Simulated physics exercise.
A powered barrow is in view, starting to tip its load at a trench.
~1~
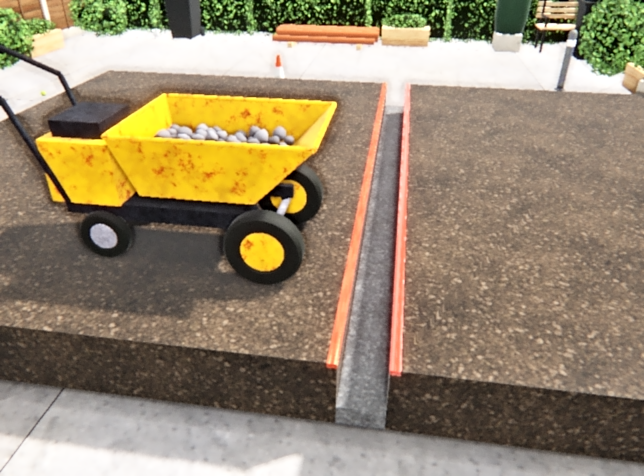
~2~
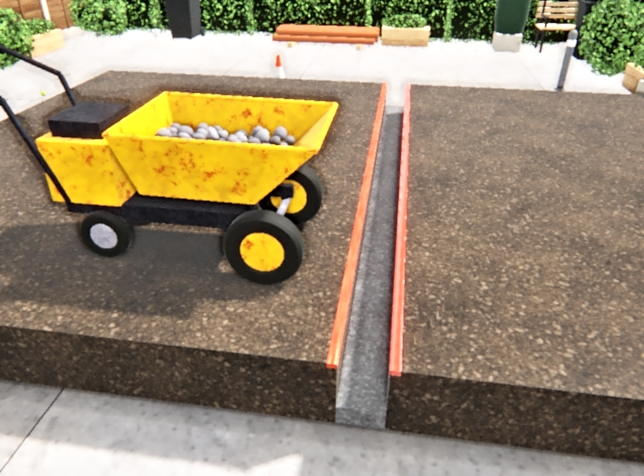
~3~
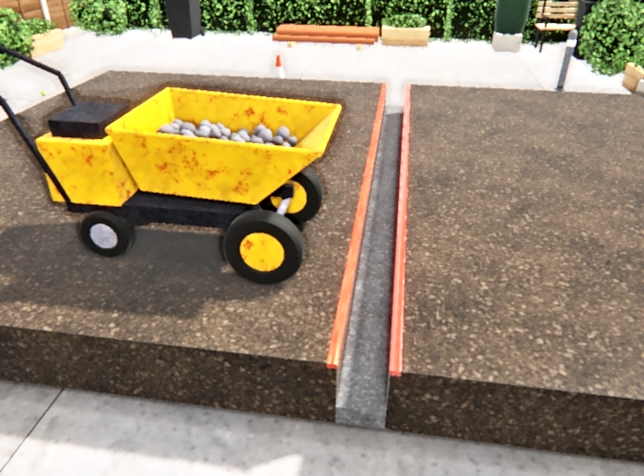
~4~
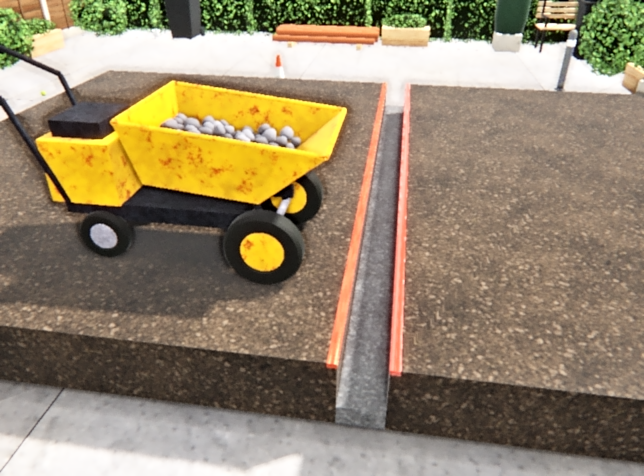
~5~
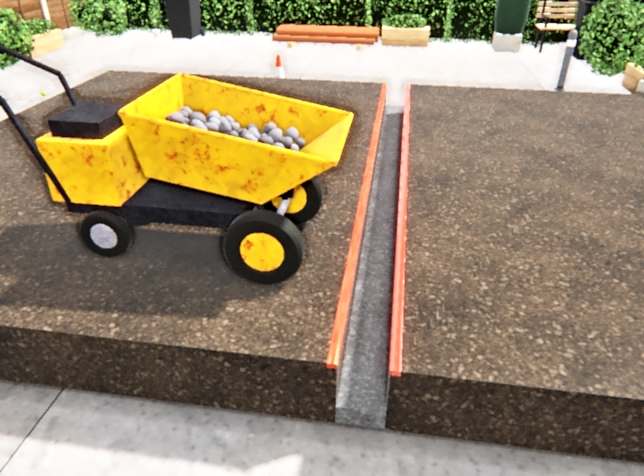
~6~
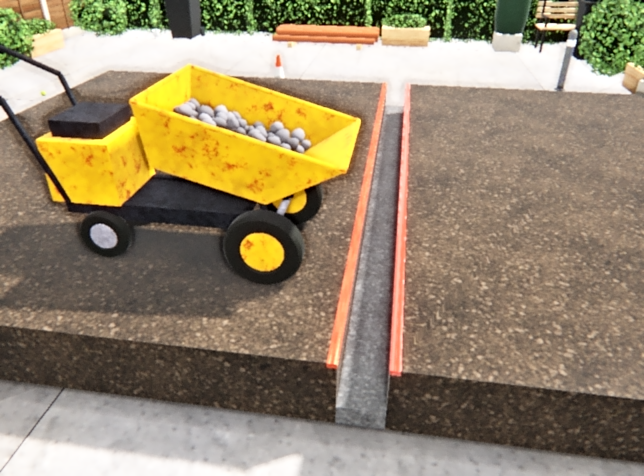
Yellow powered barrow standing beside a narrow trench, its skip of grey cobbles gradually tilting forward to the right.
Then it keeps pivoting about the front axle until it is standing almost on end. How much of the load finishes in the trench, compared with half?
Most stays out.
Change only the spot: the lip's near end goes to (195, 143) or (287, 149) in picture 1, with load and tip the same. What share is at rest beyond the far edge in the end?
In turn, around 0 per cent and 20 per cent.
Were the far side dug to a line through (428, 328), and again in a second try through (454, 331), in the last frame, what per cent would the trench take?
Lab note: Try one 80 per cent, try two 100 per cent.
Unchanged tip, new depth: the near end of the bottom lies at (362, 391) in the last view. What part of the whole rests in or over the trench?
Something close to 10 per cent.
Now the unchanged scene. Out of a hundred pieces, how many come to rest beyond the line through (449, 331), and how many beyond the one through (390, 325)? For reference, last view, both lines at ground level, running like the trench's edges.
The first comes to 50 per cent, the second to 70 per cent.
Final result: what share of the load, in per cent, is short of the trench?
Near 0 in every hundred.
Soon after the last picture, skip tipped steeply; all in the skip.
A little later, skip tipped right over; most in the skip; a stray few in or heaped over the trench; about a quarter beyond it; a stray few falling.
Later still, skip tipped right over; about a quarter in the skip; a small part in or heaped over the trench; about two thirds beyond it.
By the end, skip tipped right over; a small part in the skip; about a quarter in or heaped over the trench; about two thirds beyond it.
